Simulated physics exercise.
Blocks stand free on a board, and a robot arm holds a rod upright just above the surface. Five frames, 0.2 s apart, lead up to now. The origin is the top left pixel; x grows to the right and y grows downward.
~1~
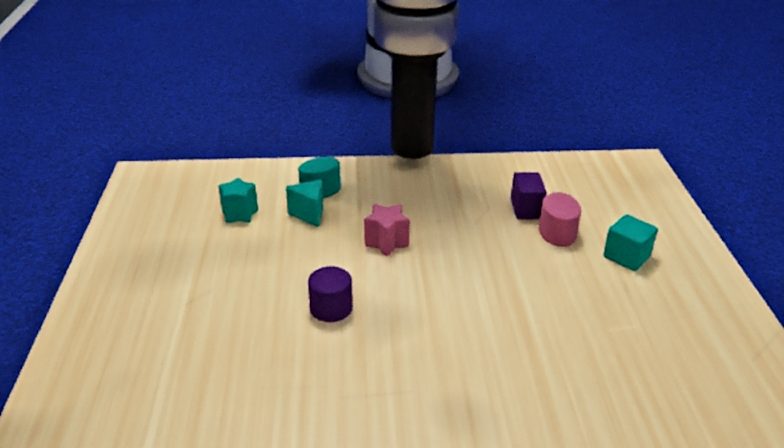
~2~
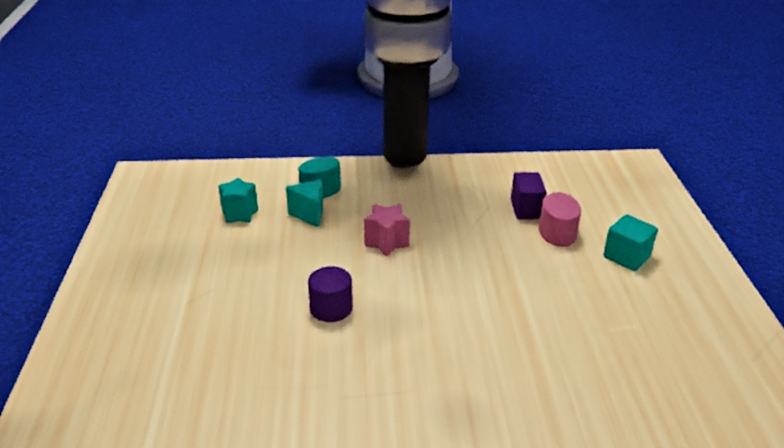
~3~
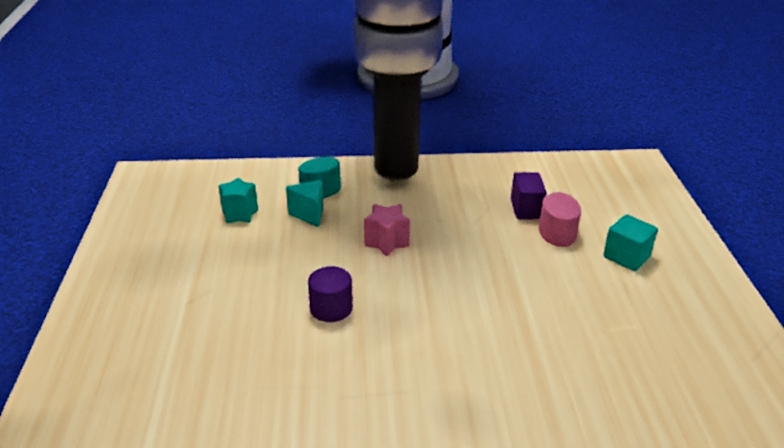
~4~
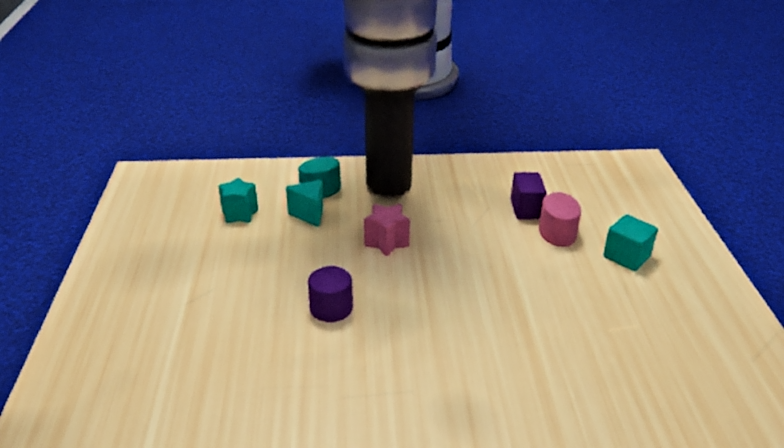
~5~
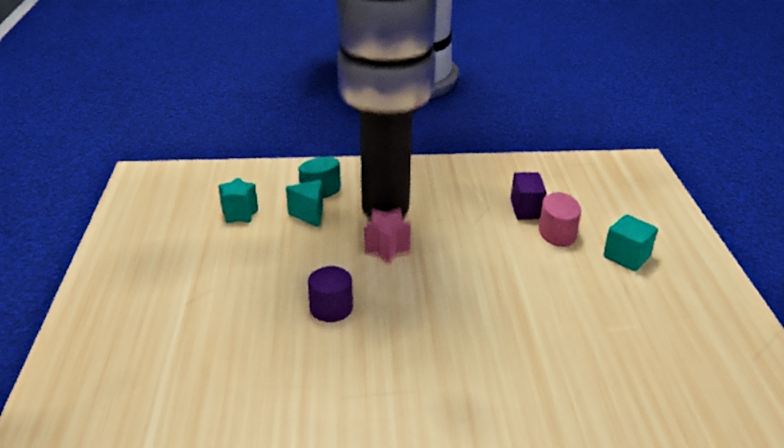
The video shows a robot arm lowering a black rod toward the viewer over a wooden board of turquoise, pink and purple blocks, drifting slightly left until it nudges the pink star-shaped block slightly forward; the other blocks stay still.
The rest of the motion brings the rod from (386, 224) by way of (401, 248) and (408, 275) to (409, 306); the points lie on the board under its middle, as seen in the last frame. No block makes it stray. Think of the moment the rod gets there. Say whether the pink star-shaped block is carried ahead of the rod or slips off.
The rod will still be pushing it.
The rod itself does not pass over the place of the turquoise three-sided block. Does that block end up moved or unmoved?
At the end, its place is the same.
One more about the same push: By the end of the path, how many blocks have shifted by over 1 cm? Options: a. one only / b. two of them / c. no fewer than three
I'll go with a - one only.
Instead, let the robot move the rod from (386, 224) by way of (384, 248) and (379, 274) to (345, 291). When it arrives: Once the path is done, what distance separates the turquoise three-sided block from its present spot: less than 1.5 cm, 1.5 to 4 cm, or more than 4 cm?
It falls in the under 1.5 cm band.
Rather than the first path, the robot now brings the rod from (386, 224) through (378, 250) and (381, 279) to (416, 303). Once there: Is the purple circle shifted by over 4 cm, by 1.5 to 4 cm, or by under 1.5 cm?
It moves less than 1.5 cm.
The first path, step by step. One third of the way, rod (401, 234); pink star-shaped block (397, 246).
Two thirds of the way, rod (409, 262); pink star-shaped block (401, 276), turned 15° clockwise.
At the end, rod (410, 291); turquoise three-sided block still; purple circle still; pink star-shaped block (401, 308), turned 15° clockwise.
